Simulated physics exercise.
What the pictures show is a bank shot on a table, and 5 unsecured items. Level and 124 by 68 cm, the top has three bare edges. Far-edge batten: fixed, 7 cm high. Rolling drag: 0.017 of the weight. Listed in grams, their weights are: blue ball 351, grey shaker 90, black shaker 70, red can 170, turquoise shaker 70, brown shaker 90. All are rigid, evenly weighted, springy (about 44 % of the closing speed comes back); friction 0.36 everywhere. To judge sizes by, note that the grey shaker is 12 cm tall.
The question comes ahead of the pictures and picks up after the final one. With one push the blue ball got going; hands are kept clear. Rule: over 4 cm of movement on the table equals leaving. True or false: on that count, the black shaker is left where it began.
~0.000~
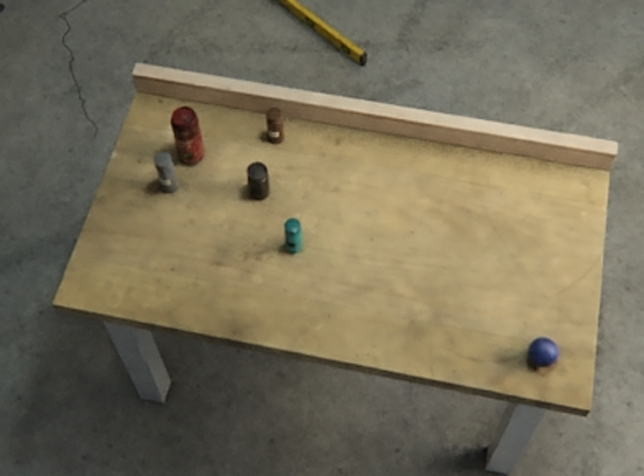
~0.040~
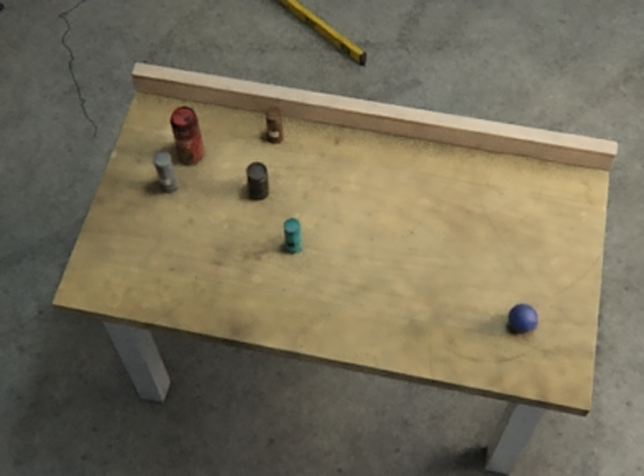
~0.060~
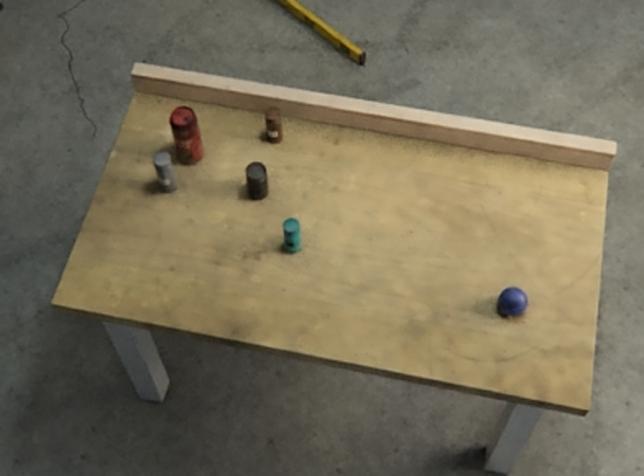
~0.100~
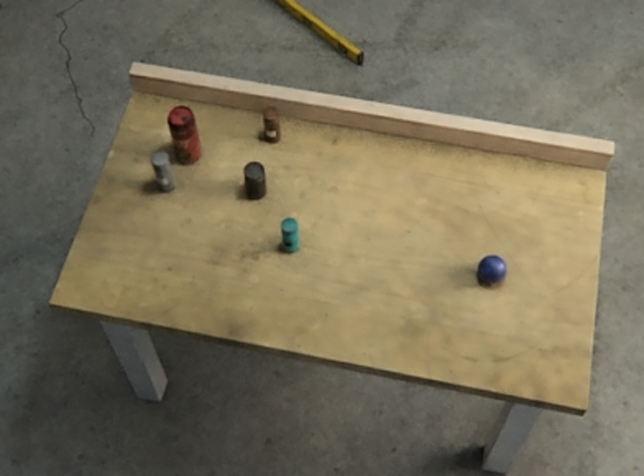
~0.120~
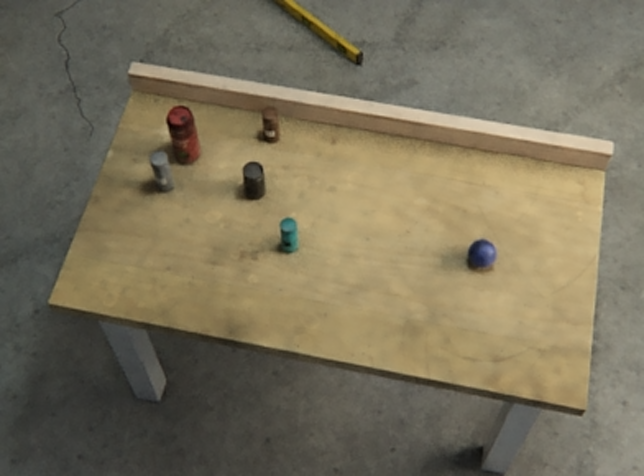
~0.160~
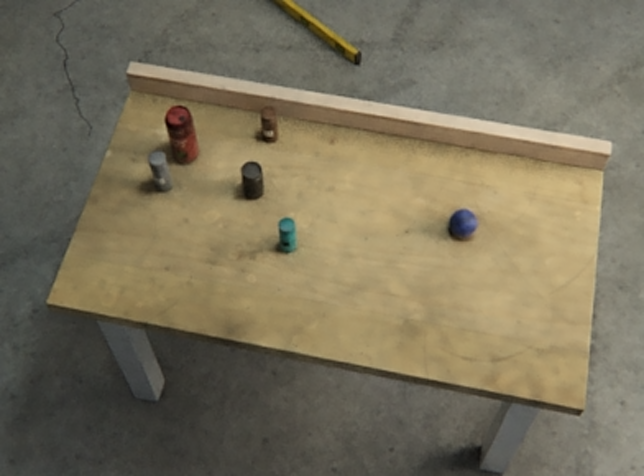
False; the black shaker is displaced.
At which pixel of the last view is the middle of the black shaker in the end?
You'll find it at about (146, 217).
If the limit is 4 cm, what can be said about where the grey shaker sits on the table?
Grey shaker: Moved.
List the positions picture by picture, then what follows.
In the first picture, blue ball (543, 352); black shaker (258, 181).
In the second picture, blue ball (523, 318); turquoise shaker (293, 236).
In the third picture, blue ball (513, 301); grey shaker (165, 172).
In the fourth picture, blue ball (492, 269); turquoise shaker (290, 235).
In the fifth picture, blue ball (482, 253); grey shaker (162, 172).
In the sixth picture, blue ball (463, 223); black shaker (253, 180).
After 0.56 s, blue ball near (299, 166).
After 0.96 s, blue ball near (167, 169); black shaker on its side near (198, 227); grey shaker 7° off upright; red can 5° off upright.
After 1.46 s, blue ball near (71, 193); black shaker on its side near (165, 223); grey shaker on its side.
After 1.96 s, blue ball near (34, 286); black shaker on its side near (149, 218); grey shaker on its side.
In the end (2.6 s), toppled on the table, grey shaker and black shaker; the other 3 under 4 cm from the start. At the end, from the last picture's camera, black shaker near (146, 217).
